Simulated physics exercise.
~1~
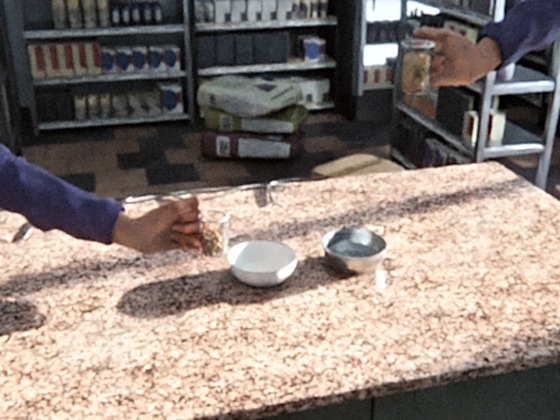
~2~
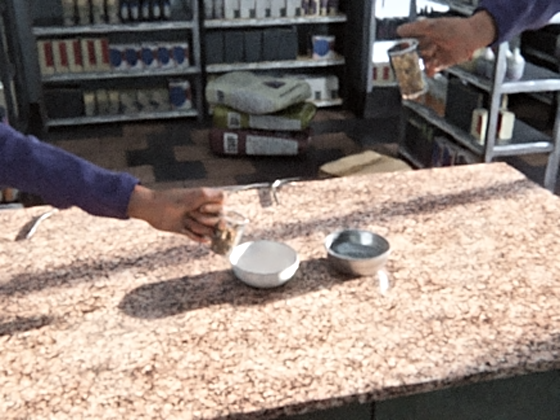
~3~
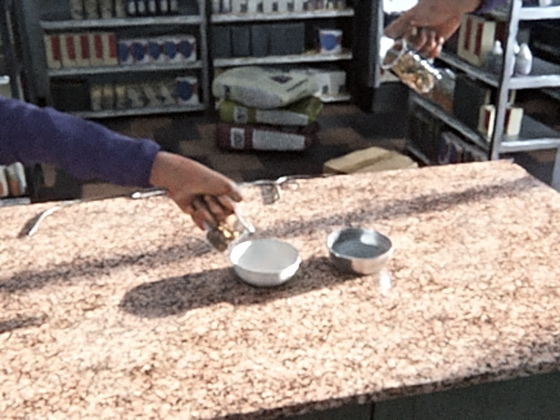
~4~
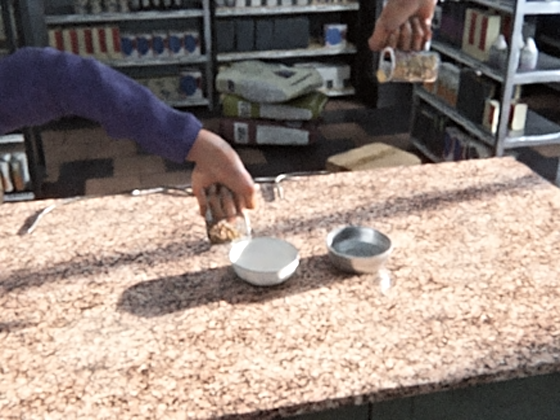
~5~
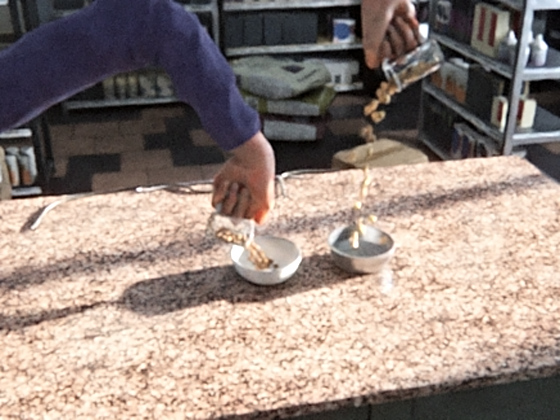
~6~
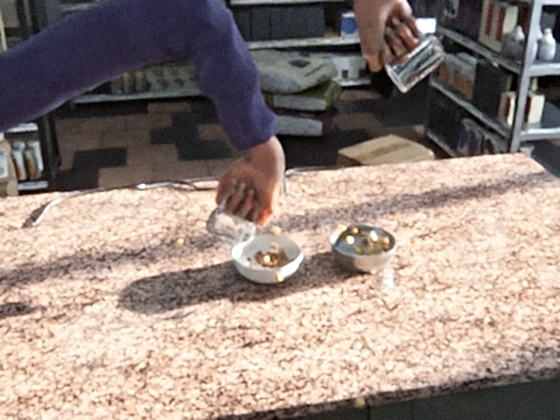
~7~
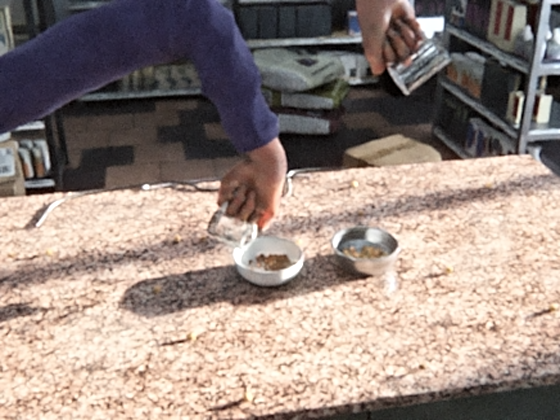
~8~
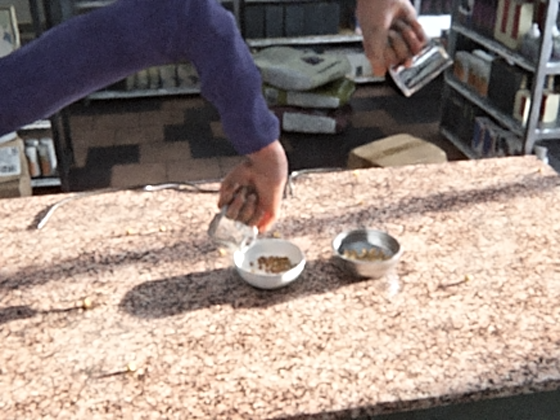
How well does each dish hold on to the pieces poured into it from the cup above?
The left dish, filled from close above, catches all of its pieces. The right dish, filled from much higher up, keeps only some of its pieces while several get away.
